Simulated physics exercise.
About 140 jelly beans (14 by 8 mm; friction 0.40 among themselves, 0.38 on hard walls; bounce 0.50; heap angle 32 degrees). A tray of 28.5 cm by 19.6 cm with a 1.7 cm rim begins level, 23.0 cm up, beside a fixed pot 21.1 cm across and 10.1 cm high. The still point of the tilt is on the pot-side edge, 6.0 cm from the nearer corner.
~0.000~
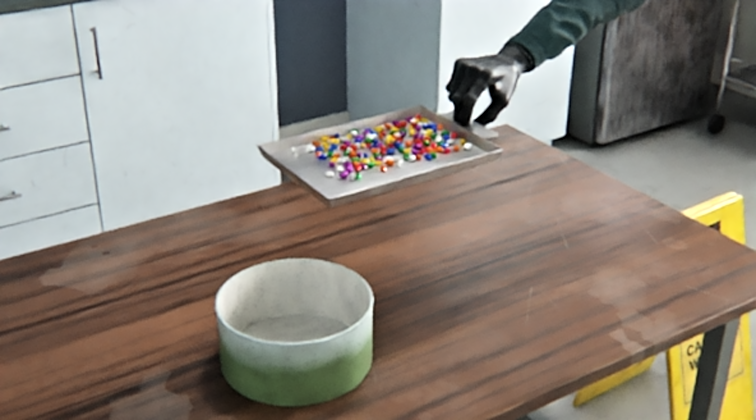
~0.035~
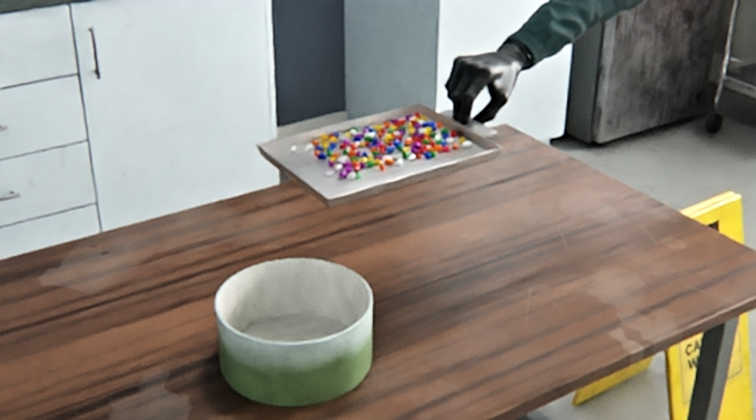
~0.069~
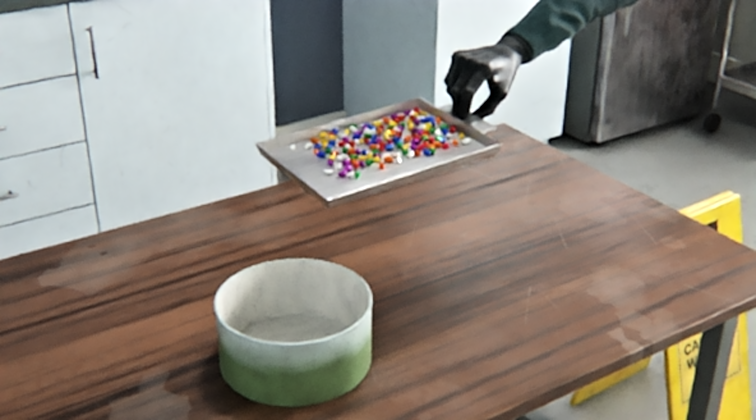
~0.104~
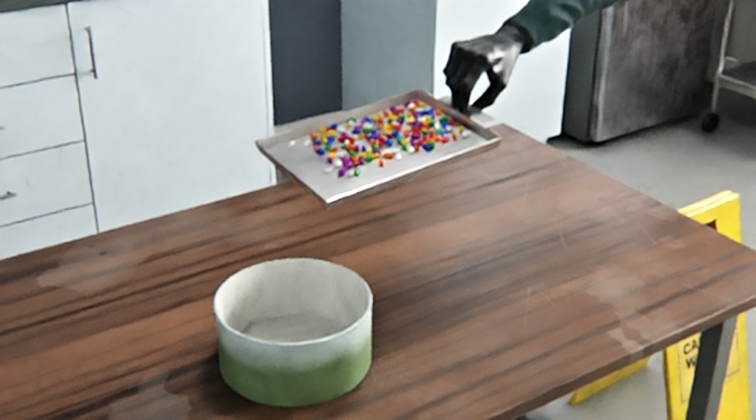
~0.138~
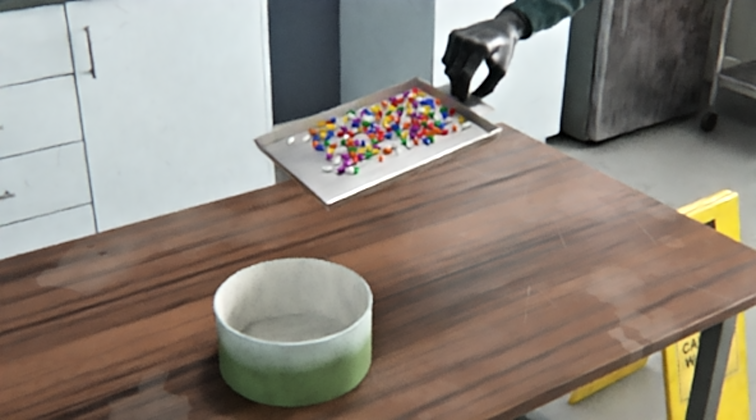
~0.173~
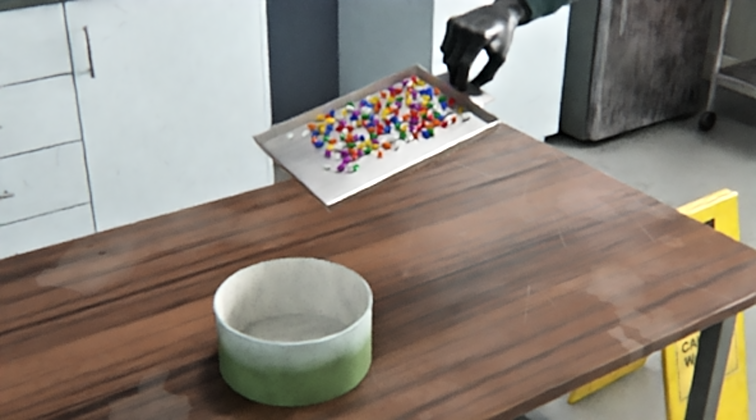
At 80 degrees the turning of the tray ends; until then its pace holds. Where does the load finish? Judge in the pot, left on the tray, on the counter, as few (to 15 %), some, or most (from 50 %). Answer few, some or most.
Pot: Most, tray: Few, counter: Few.
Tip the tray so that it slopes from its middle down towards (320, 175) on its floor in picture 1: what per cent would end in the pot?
About 35 per cent.
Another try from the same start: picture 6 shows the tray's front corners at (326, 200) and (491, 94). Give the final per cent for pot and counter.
Pot 65, counter 30.
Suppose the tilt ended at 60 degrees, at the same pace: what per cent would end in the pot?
In that case some 75 per cent.
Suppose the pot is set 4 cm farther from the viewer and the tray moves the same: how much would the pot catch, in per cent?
In that case some 85 per cent.
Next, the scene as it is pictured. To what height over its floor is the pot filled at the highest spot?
Some 2.0 cm.
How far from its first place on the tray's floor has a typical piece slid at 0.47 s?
About 5 cm.
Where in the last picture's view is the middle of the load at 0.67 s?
At about (325, 202).
After 0.47 s, tilt 46 degrees; the tray holds 100 %, the pot 0 %.
After 0.67 s, tilt 68 degrees; the tray holds 80 %, the pot 0 %.
Then, at 0.99 s, tilt 80 degrees; the tray holds 10 %, the pot 90 %.
At rest (1.9 s), pot 95 %, tray 5 %, counter 0 %.
